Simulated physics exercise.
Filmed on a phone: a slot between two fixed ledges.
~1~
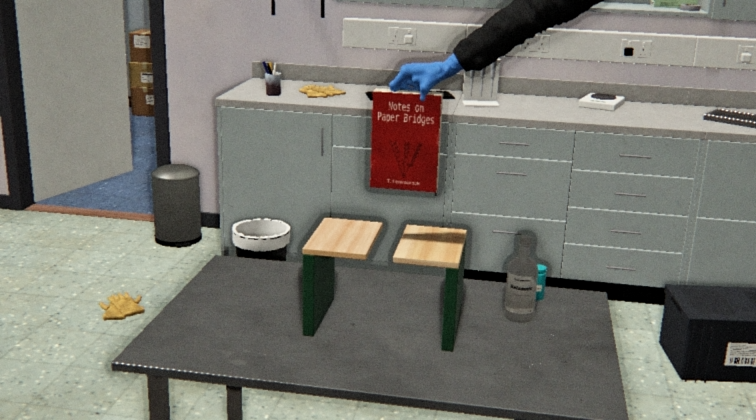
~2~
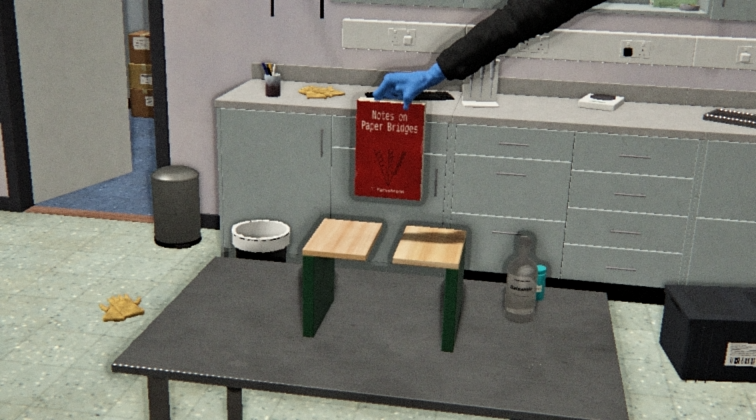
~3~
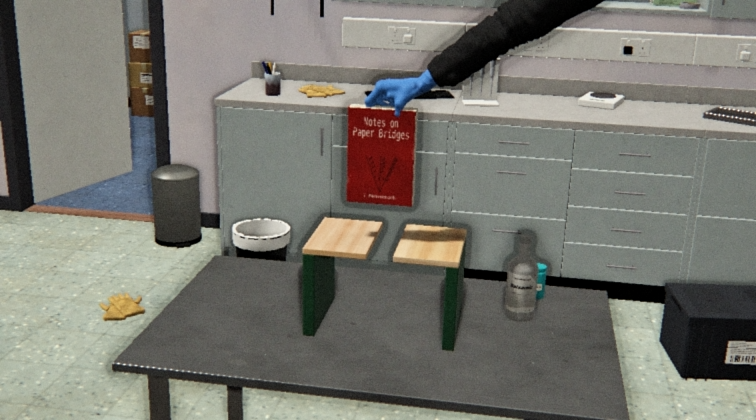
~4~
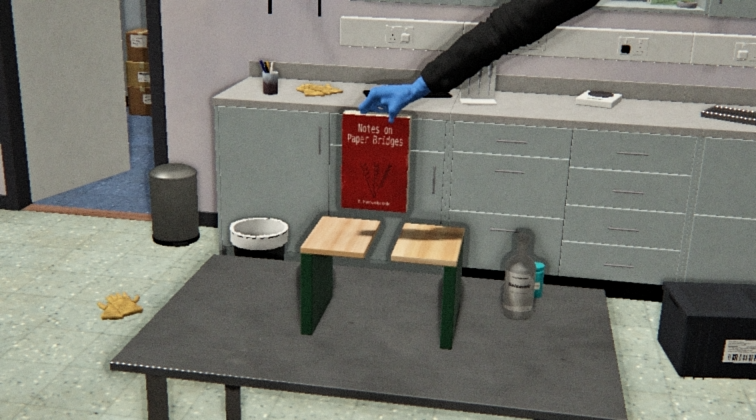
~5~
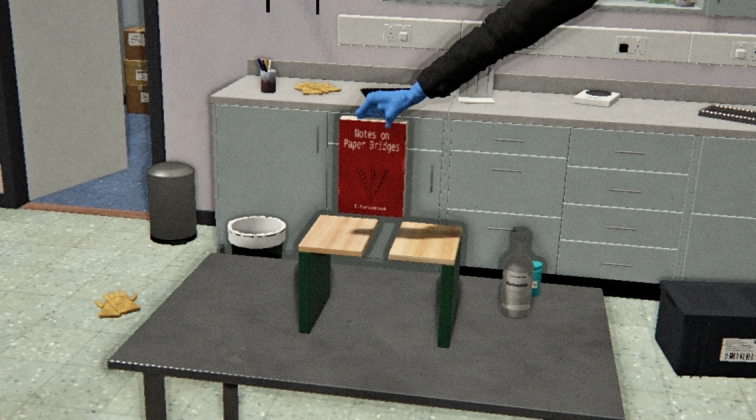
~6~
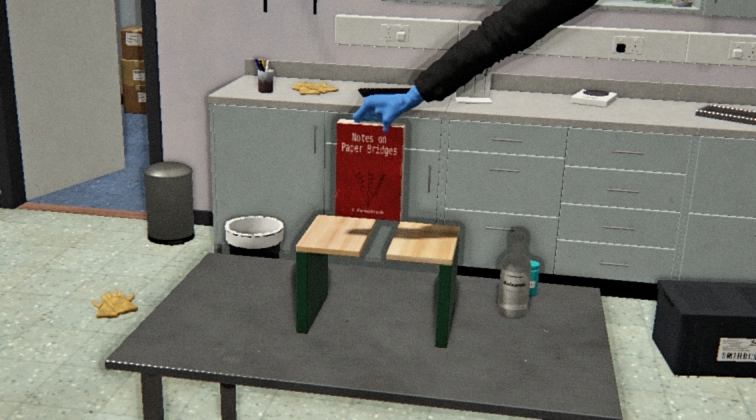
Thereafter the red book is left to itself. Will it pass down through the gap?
No - it gets stuck.
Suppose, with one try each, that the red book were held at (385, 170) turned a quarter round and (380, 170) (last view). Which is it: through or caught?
First try: It goes down the gap; second try: It lodges.
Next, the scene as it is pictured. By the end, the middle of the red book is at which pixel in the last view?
Around (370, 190).
Then, 0.20 s later than the last frame, red book moved a little near (370, 189).
Then, 0.30 s later than the last frame, red book resting near (370, 190).
When it is over, moved from the start, red book; the other 2 as before. End places, in pixels of the last picture, red book near (370, 190). The book lodges.
